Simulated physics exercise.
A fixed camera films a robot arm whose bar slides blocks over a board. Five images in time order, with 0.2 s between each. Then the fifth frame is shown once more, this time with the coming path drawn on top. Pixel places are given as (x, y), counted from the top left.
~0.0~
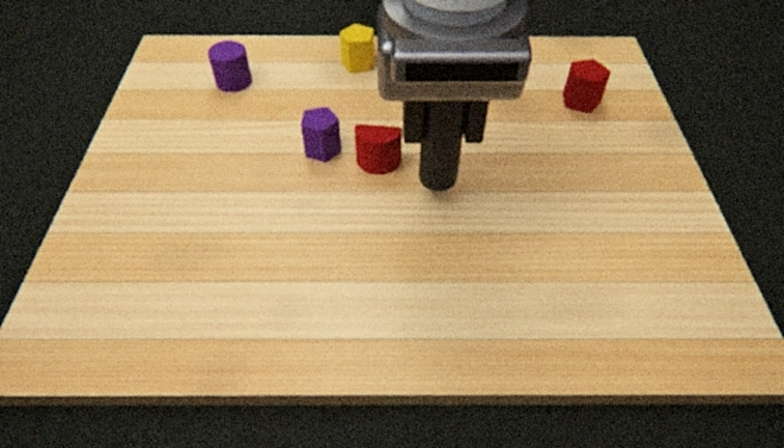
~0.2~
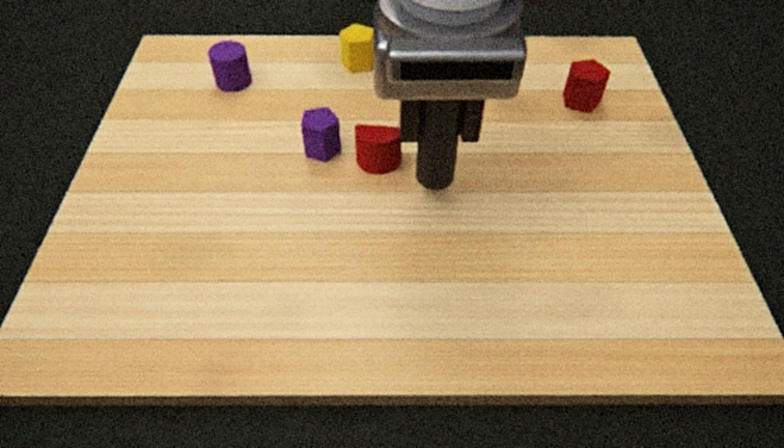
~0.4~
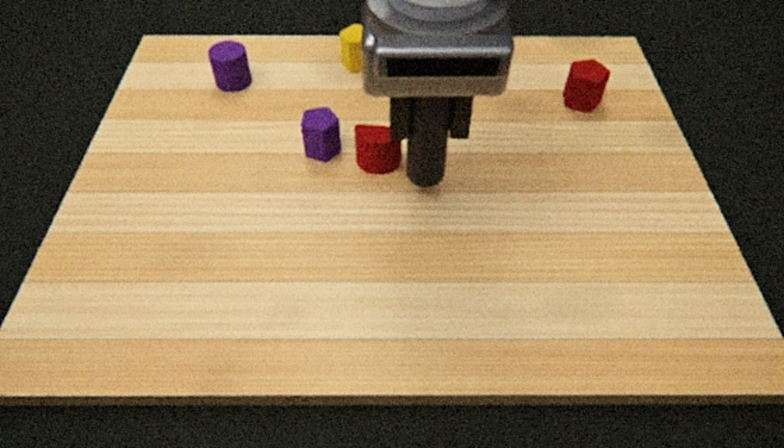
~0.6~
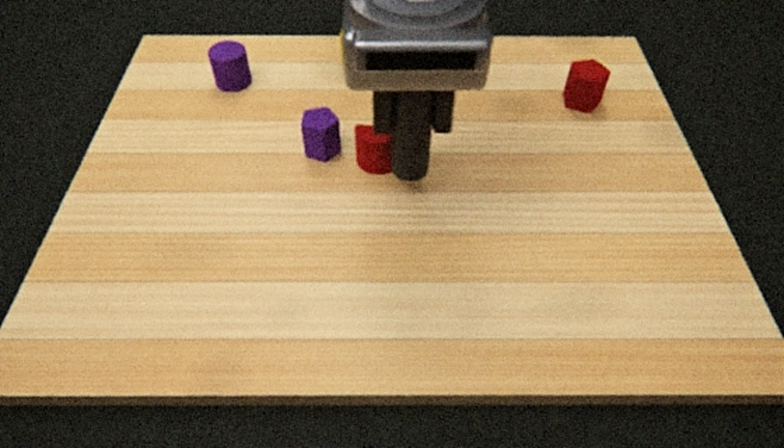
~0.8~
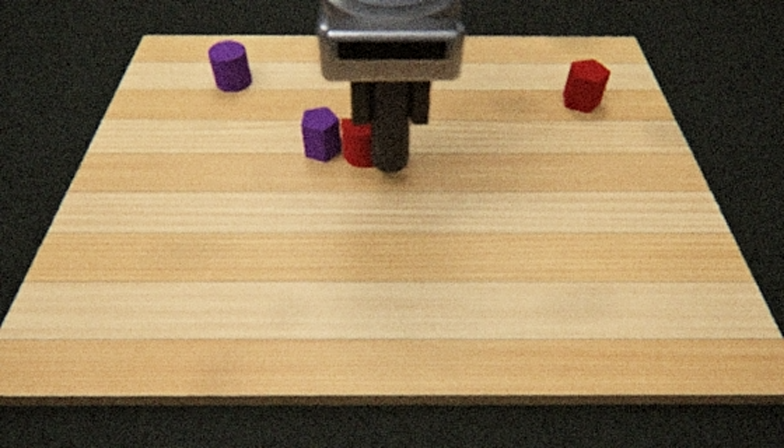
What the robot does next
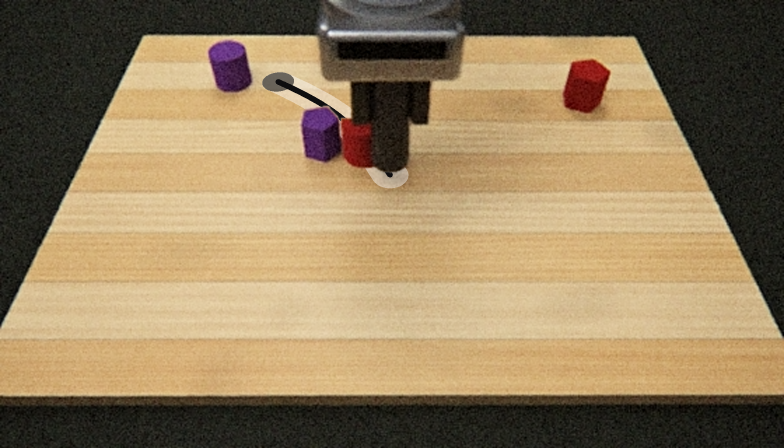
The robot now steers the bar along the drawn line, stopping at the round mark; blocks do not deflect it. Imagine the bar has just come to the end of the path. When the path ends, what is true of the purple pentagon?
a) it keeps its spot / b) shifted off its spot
b (shifted off its spot)
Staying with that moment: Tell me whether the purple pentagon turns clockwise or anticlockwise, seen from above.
From above, the turn goes anticlockwise.
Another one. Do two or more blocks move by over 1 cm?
It seems so.
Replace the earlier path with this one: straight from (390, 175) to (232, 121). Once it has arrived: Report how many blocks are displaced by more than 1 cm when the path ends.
Two move.
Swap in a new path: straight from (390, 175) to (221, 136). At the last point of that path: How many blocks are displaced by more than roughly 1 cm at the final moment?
Moved: 2.
The drawn path runs from (390, 175) via (360, 135) and (322, 104), ending at (278, 82).
On the path given first. One third of the way, bar at (359, 120); purple pentagon at (298, 114), turned 75° anticlockwise; red half-round block at (328, 95), turned 45° anticlockwise.
Two thirds of the way, bar at (320, 89); purple pentagon at (297, 114), turned 80° anticlockwise; red half-round block at (290, 83).
At the end, bar at (276, 67); purple disc not moved; purple pentagon at (297, 114), turned 80° anticlockwise; red half-round block at (289, 83), turned 150° anticlockwise.
